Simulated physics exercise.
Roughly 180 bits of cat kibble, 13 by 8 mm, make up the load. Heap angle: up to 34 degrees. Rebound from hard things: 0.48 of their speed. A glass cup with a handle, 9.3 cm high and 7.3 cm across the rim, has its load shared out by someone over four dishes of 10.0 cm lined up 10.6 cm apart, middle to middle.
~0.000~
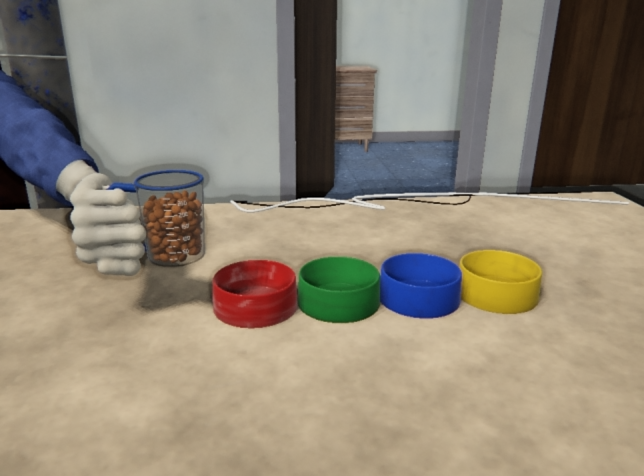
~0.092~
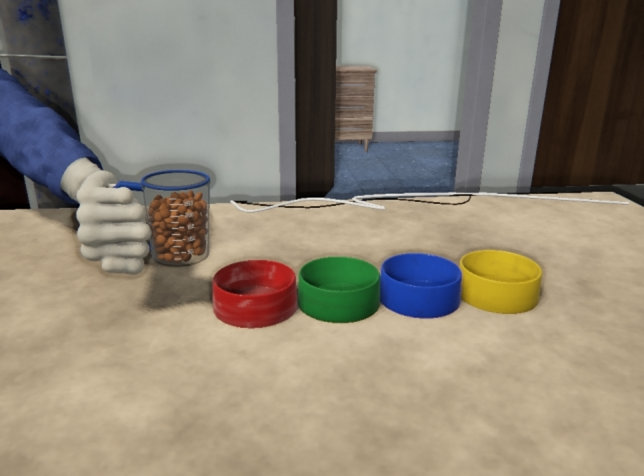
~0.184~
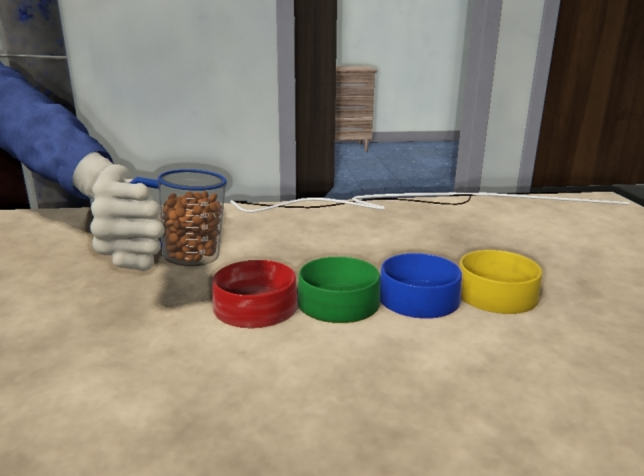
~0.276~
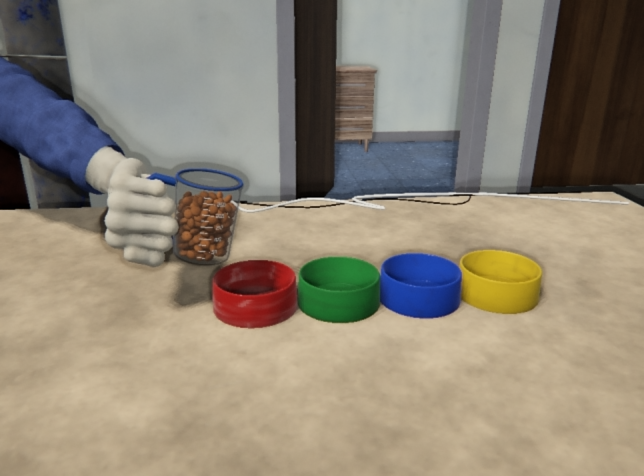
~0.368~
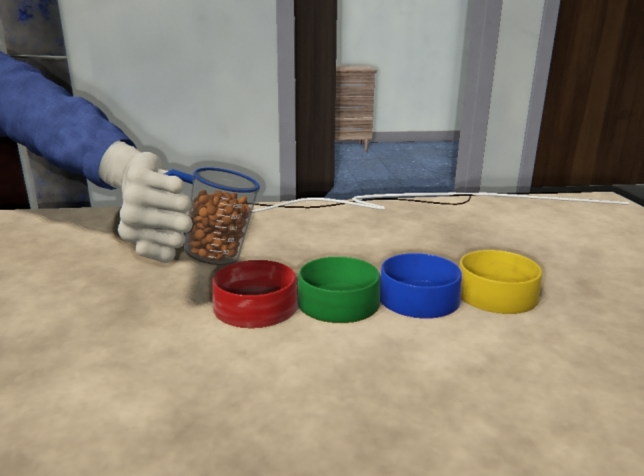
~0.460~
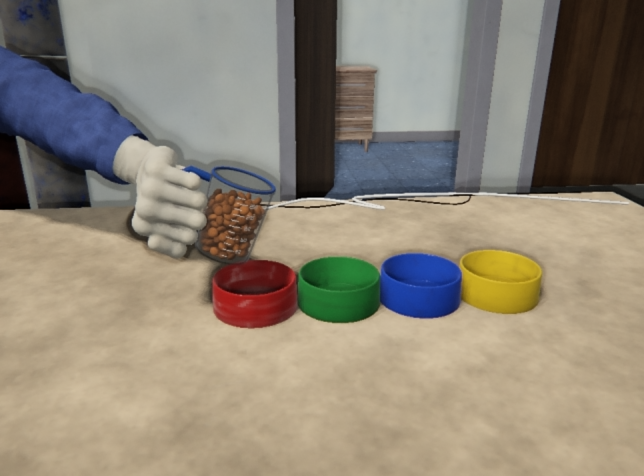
A gloved hand moves a clear cup of brown pieces right, gradually tilting it rightward.
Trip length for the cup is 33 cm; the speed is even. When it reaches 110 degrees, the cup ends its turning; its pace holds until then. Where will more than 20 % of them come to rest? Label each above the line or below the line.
Red: Below the line; blue: Below the line; green: Below the line; yellow: Above the line; counter: Below the line.
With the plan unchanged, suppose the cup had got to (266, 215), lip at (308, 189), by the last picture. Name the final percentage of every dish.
Red 0; blue 0; green 0; yellow 90.
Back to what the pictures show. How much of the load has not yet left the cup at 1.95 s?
I'd put it at roughly 100 per cent.
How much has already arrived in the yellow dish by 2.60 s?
55 % so far.
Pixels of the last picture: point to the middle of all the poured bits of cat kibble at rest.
I'd say roughly (491, 280).
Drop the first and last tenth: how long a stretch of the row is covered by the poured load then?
It spans roughly 5 centimetres along the row.
Then, at 1.36 s, tilt 61 degrees; cup holds 100 %.
Then, at 1.95 s, tilt 89 degrees; cup holds 100 %.
After 2.60 s, tilt 110 degrees; cup holds 45 %, yellow 55 %.
At rest (4.1 s), red 0 %, blue 0 %, green 0 %, yellow 90 %, counter 0 %, cup 10 %.
